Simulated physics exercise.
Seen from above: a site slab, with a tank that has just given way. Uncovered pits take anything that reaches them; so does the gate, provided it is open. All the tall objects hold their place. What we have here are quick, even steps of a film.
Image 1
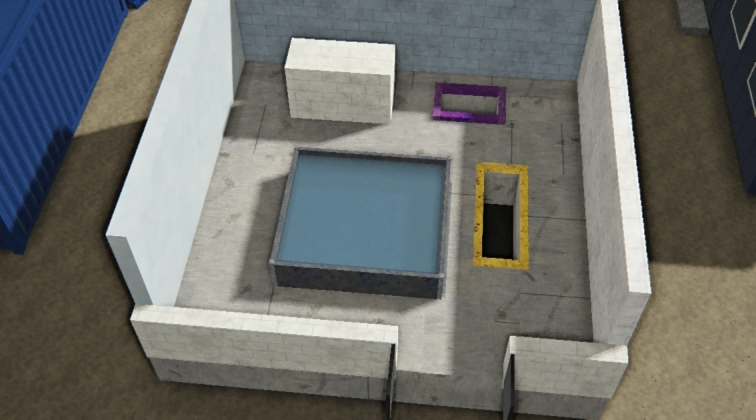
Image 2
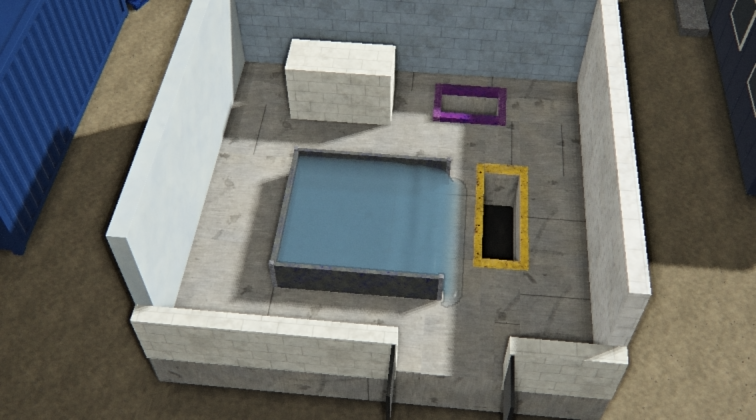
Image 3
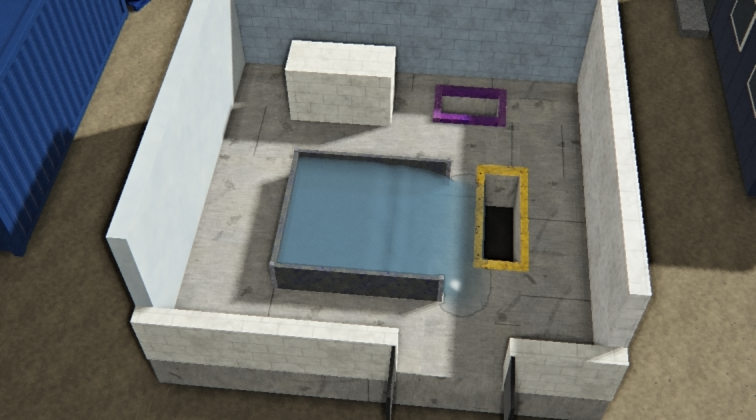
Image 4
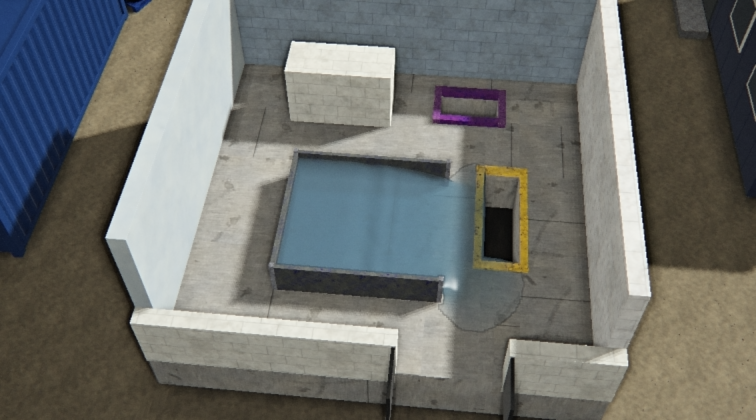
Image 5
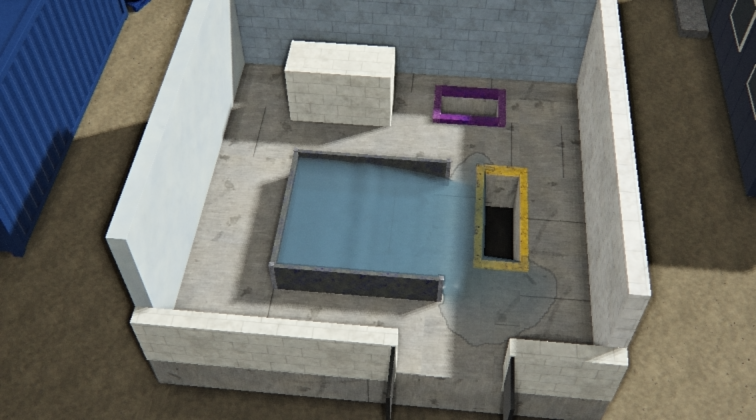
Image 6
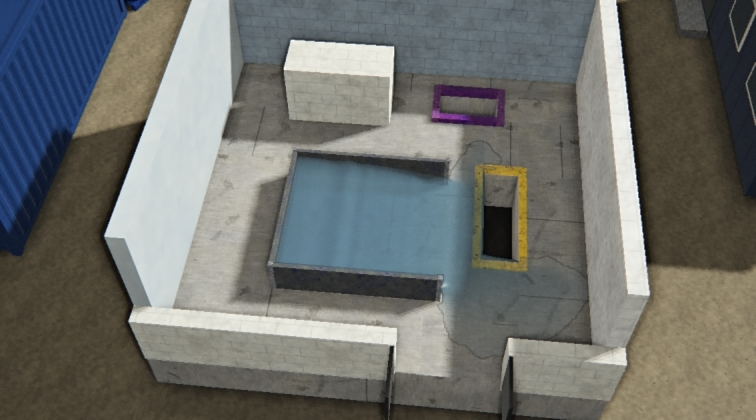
Water pours from the right side of an open tank and spreads around a yellow-edged pit.
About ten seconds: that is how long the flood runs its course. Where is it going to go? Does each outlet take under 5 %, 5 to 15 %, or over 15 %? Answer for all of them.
Answer: The gate takes 5 to 15 %; the purple pit takes under 5 %; the yellow pit takes over 15 %.
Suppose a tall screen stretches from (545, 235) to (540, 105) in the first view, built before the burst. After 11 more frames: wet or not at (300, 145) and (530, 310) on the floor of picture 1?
In the listed order, the first spot is spared and the second is swamped.
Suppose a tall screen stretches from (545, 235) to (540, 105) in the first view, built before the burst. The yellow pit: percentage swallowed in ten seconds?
The yellow pit gets 45 per cent.
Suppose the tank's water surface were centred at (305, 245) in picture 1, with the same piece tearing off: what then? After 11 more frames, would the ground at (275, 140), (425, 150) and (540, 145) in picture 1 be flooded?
Okay, first one high and dry, second one high and dry, last one high and dry.
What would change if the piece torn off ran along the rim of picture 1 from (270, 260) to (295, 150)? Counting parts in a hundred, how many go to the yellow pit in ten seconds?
The yellow pit gets 4 per cent.
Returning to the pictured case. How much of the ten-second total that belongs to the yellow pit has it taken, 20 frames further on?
It should be near 85 percent of the ten-second total.
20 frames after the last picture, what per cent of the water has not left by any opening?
The share not yet gone is roughly 62 percent.
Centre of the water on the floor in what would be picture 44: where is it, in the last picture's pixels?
Near pixel (446, 218).
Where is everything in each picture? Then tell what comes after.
The open tank at (365, 212) is whole and still, in the first picture.
The front is at (449, 301), out from the gap at (442, 231), in the second picture.
The front is at (476, 179), out from the gap at (442, 234), in the third picture.
The front is at (476, 169), out from the gap at (441, 235), in the fourth picture.
Water pours out at (442, 235) and has run to (541, 310), in the fifth picture.
Water pours out at (440, 234) and has run to (578, 298), in the sixth picture.
A moment on, water covers 20 % of the floor; the gate 0 %, the purple pit 0 %, the yellow pit 15 %.
Next, water covers 25 % of the floor; the gate 0 %, the purple pit 0 %, the yellow pit 26 %.
Then, water covers 40 % of the floor; the gate 1 %, the purple pit 0 %, the yellow pit 36 %.
Later, water covers 55 % of the floor; the gate 5 %, the purple pit 0 %, the yellow pit 41 %.
In the end, water covers 80 % of the floor; the gate 9 %, the purple pit 0 %, the yellow pit 42 %.
